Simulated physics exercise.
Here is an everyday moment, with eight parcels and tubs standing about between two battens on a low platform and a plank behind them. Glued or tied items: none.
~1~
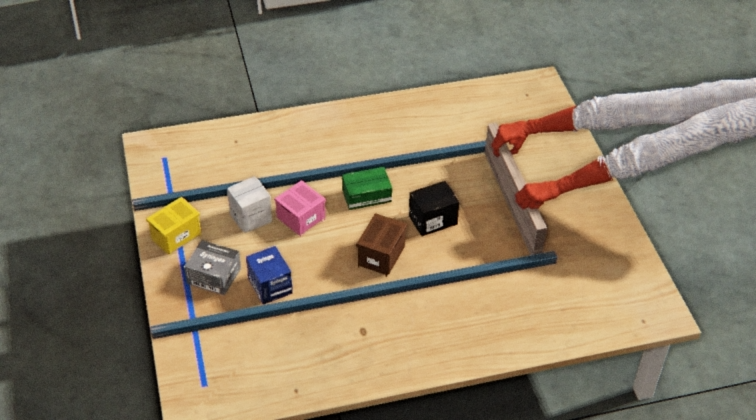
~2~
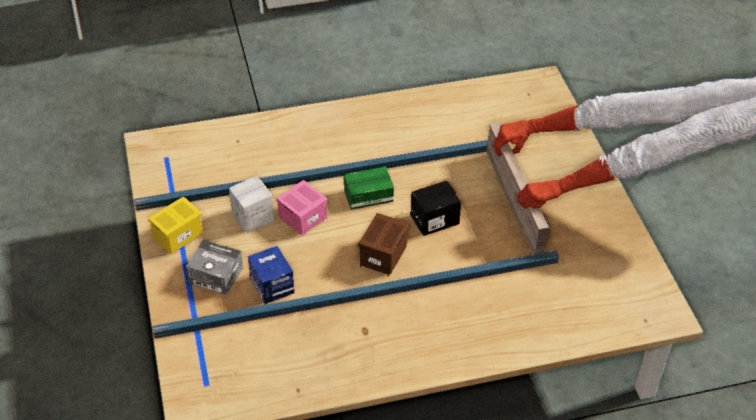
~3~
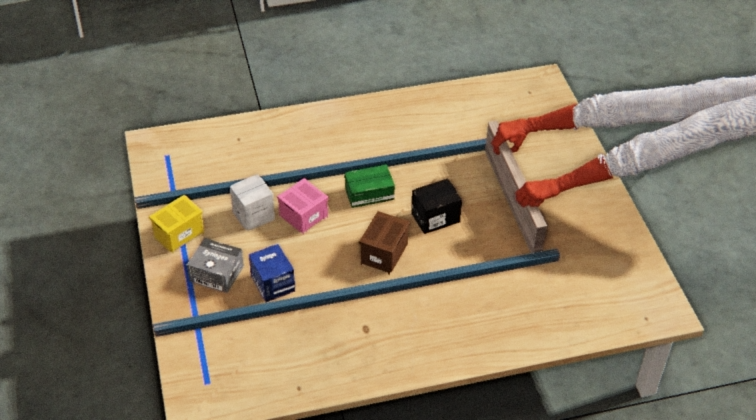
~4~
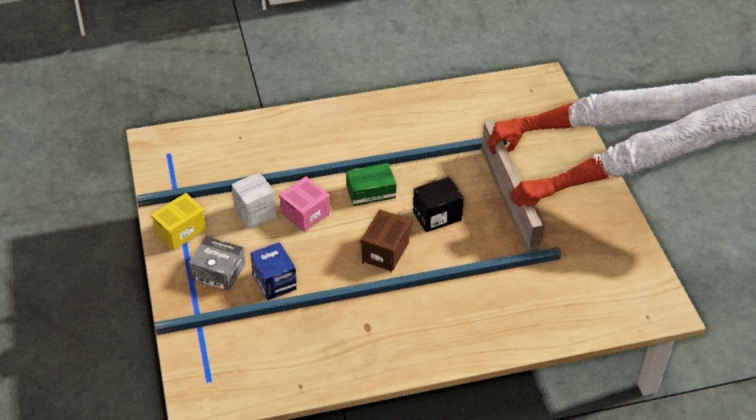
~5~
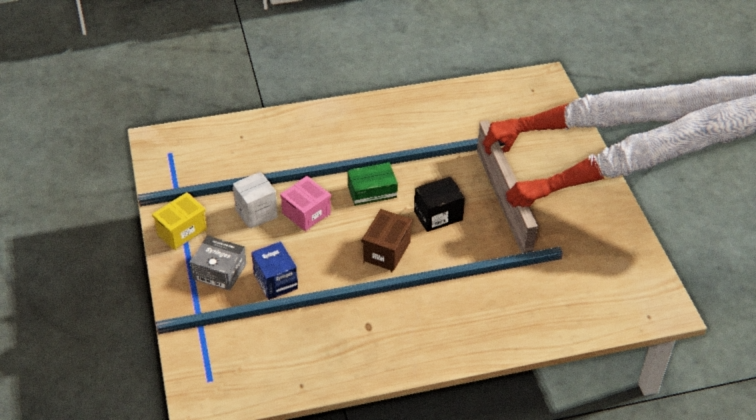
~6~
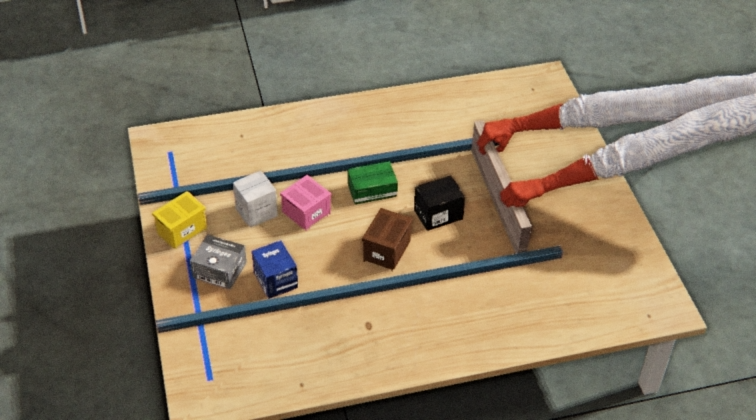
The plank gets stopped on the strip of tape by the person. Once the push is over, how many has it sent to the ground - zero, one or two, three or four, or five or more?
The push is going to send five or more over the edge.
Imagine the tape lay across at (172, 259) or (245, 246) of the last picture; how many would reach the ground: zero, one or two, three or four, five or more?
One after another: 5 or more; one or two.
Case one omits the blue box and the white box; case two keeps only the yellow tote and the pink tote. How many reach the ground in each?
In order, the numbers are 3 and 3.
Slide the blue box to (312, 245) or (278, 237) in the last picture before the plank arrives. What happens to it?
In that order: Ends up off, then ends up off.
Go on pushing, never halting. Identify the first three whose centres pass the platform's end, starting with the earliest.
First the yellow tote, next the white box, last the grey box.
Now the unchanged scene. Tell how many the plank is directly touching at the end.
The count in contact is 3.
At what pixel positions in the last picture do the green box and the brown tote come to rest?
For the green box it's (159, 219), and for the brown tote it's (176, 286).
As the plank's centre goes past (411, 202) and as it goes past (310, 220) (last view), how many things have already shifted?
Tally at point one: 1; at point two: 7.
A little later, none off yet; yellow tote at rest near (181, 221); grey box at rest near (219, 262); white box at rest near (255, 199).
Next, none off yet; yellow tote shifted about its own width near (146, 225); grey box shifted a little near (214, 261); white box shifted well along near (189, 210).
When it is over, the number that fall off is five or more; down, pink tote, blue box, white box, grey box and yellow tote.
